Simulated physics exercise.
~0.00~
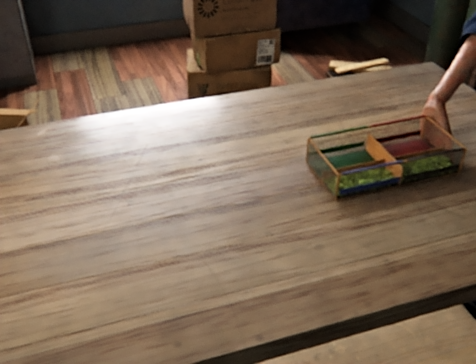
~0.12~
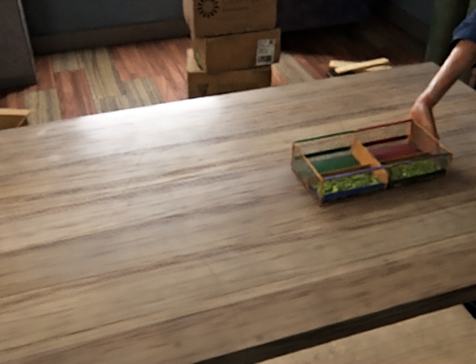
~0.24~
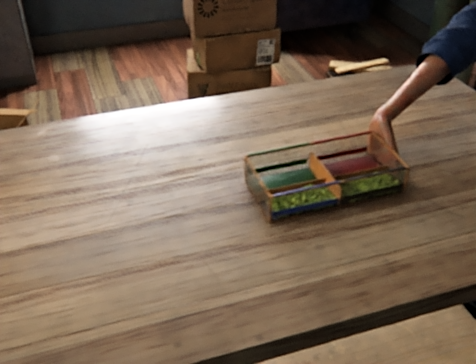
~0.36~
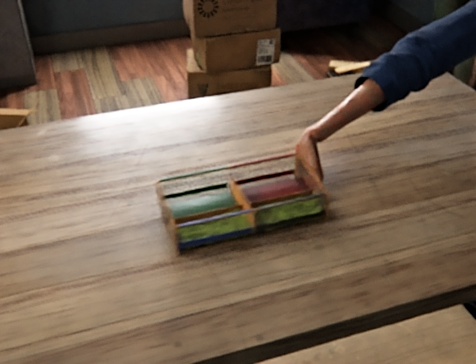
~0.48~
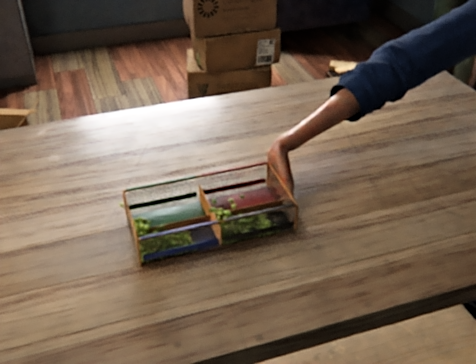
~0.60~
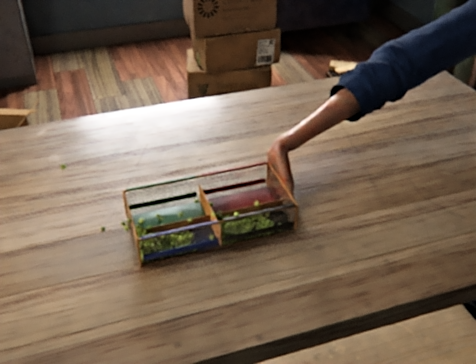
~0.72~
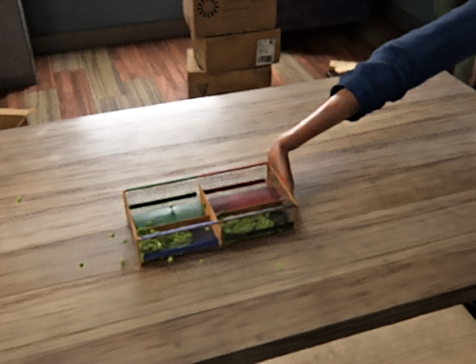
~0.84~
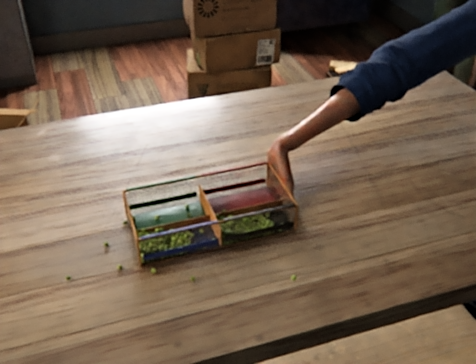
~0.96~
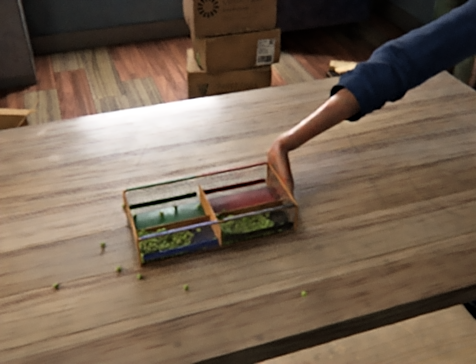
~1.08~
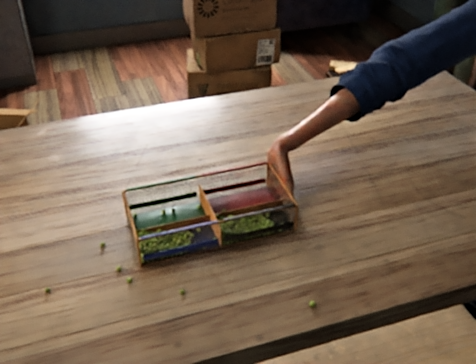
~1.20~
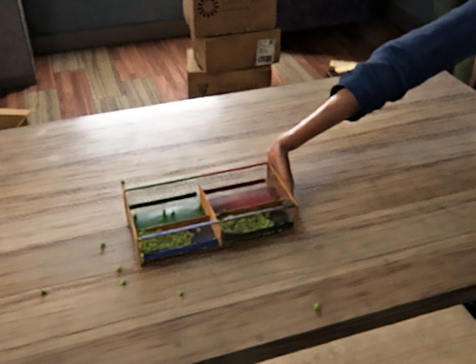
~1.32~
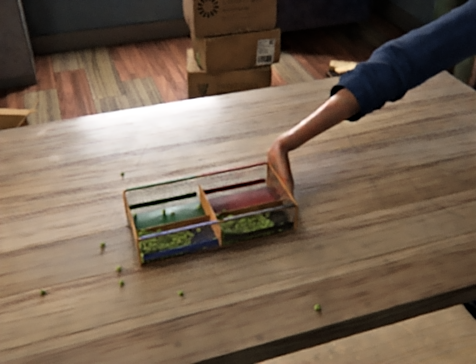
Divided tray of small green peas sliding left across a wooden table, pushed by a hand, then stopping as a few scatter.
